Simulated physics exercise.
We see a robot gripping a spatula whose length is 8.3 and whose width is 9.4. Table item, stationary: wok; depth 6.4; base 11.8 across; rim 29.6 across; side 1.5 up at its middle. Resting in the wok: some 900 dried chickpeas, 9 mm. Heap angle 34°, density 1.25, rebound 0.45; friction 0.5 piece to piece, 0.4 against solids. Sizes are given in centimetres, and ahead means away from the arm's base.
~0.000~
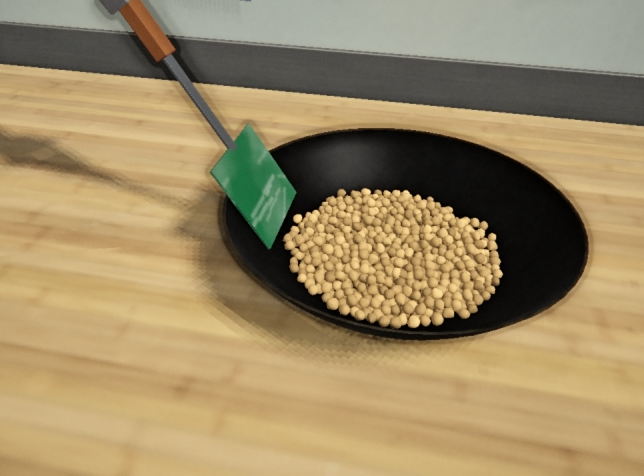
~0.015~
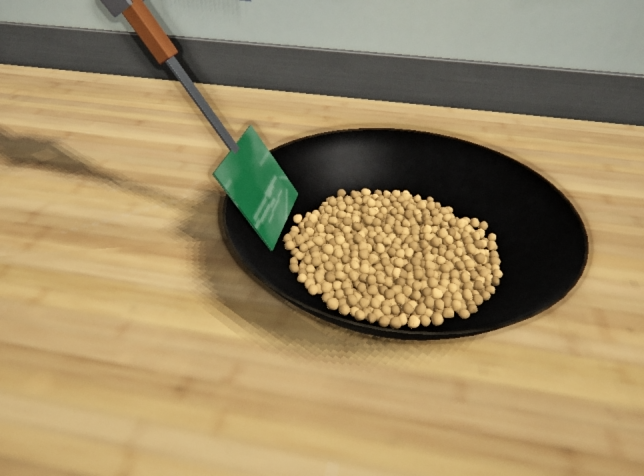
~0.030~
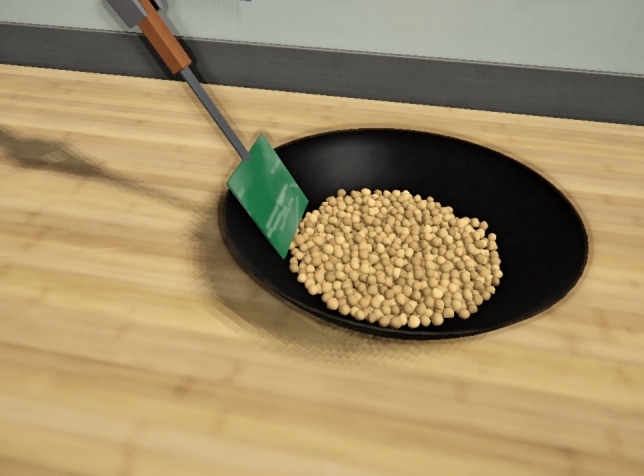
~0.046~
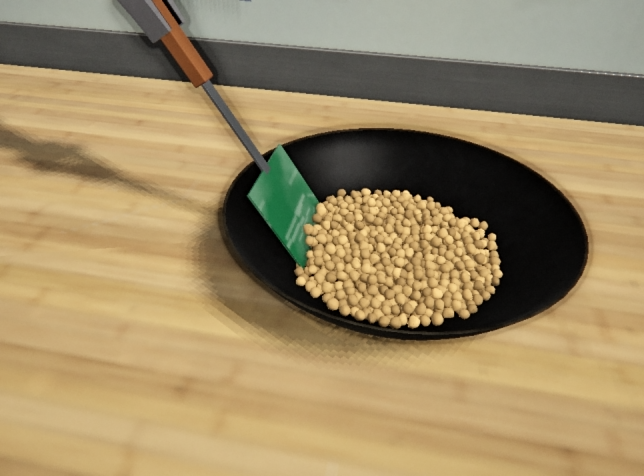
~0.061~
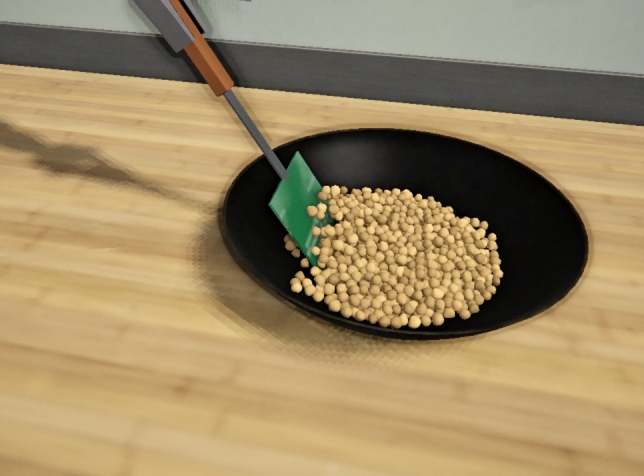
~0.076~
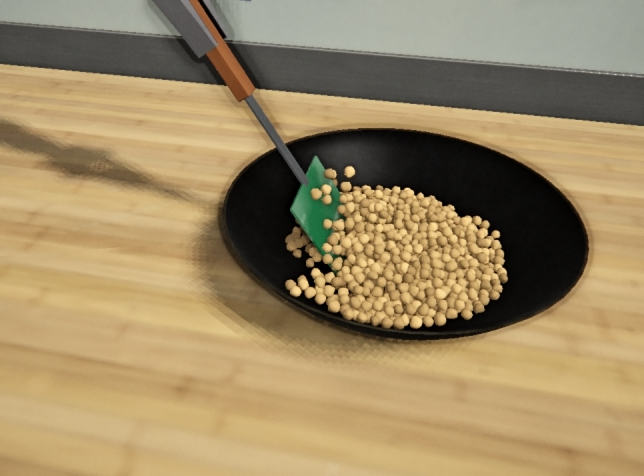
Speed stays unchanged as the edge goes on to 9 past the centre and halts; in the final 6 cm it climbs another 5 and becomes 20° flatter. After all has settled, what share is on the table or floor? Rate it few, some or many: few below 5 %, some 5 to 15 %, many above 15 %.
Many, above 15 %.
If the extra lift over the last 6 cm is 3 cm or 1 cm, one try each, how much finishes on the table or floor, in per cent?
I'd say close to 25 percent for the first and close to 20 percent for the second.
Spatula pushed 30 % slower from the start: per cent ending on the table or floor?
It would be near 15 per cent.
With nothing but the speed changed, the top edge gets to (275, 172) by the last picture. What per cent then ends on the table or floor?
About 10 percent.
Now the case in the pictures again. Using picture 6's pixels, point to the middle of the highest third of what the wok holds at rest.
It is centred near (493, 253) in the last view.
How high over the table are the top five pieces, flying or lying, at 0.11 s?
They are around 11 cm up.
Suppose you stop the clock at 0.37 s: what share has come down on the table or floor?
About 5 per cent.
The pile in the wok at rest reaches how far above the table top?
It reaches about 5.0 cm.
After 0.11 s, sloping 57°, highest piece 12 above the table; 899 in the wok, 1 on the blade or in flight.
After 0.15 s, sloping 52°, highest piece 16 above the table; 893 in the wok, 7 on the blade or in flight.
After 0.37 s, sloping 37°, highest piece 21 above the table; 694 in the wok, 56 on the table or floor, 150 on the blade or in flight.
After 1.42 s, sloping 37°, highest piece 5 above the table; 694 in the wok, 206 on the table or floor.
In the end, 694 in the wok, 206 on the table or floor. That is 23 % on the table or floor.
